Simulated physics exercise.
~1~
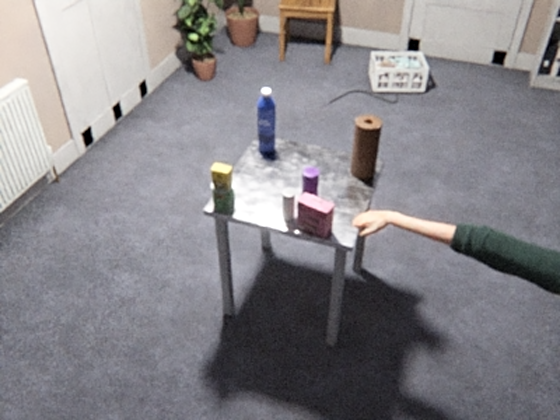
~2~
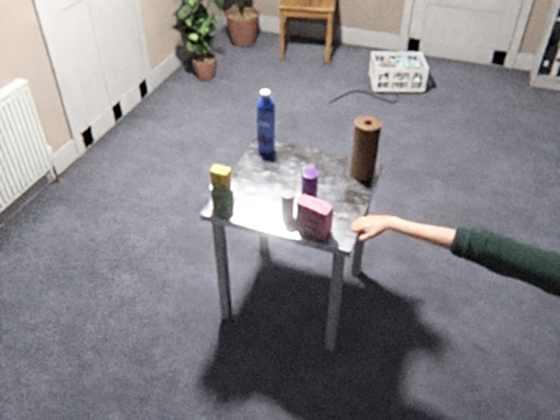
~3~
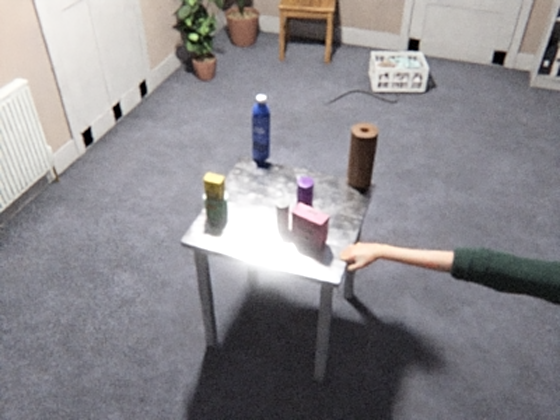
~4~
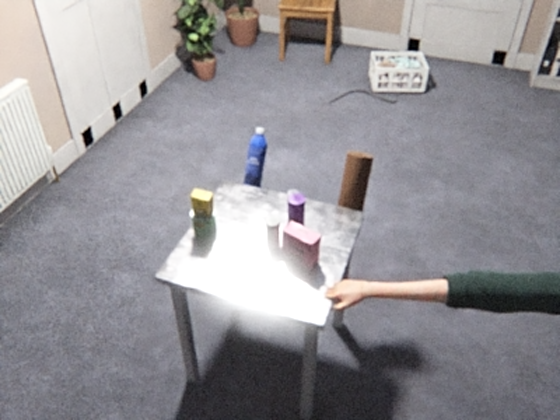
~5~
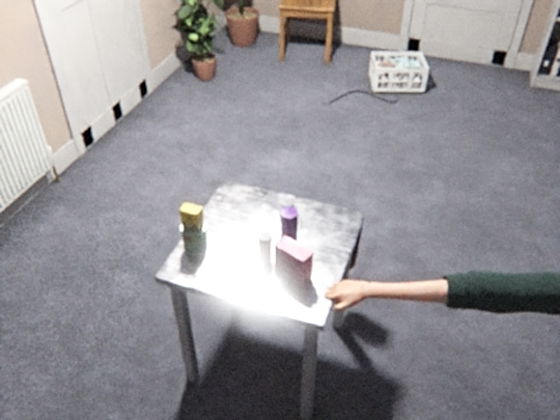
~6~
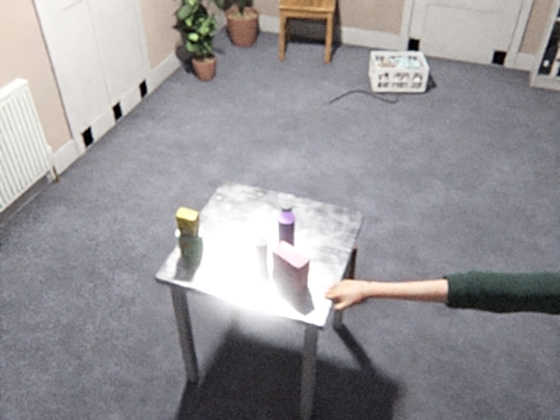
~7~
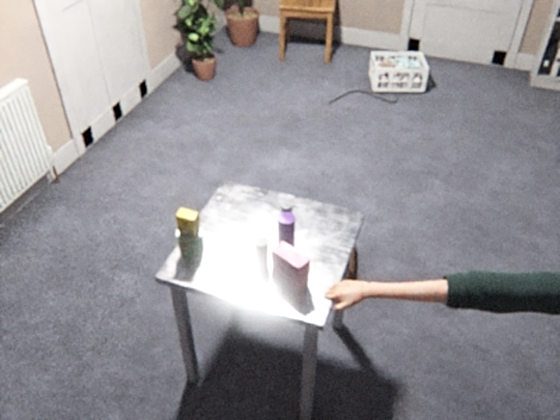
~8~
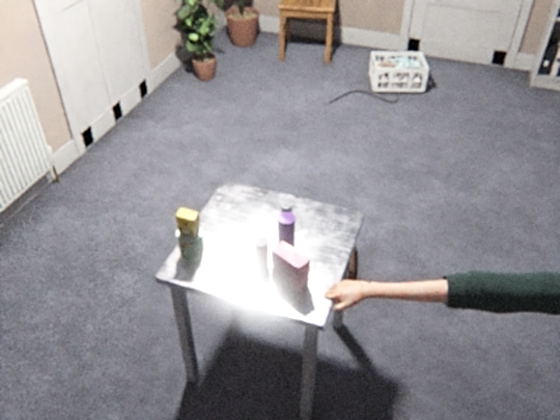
A small table cluttered with bottles and packets was dragged toward us by a hand gripping its corner, then stopped, and the blue bottle and brown roll dropped off the back while the remaining items slid a little and stayed upright on top.
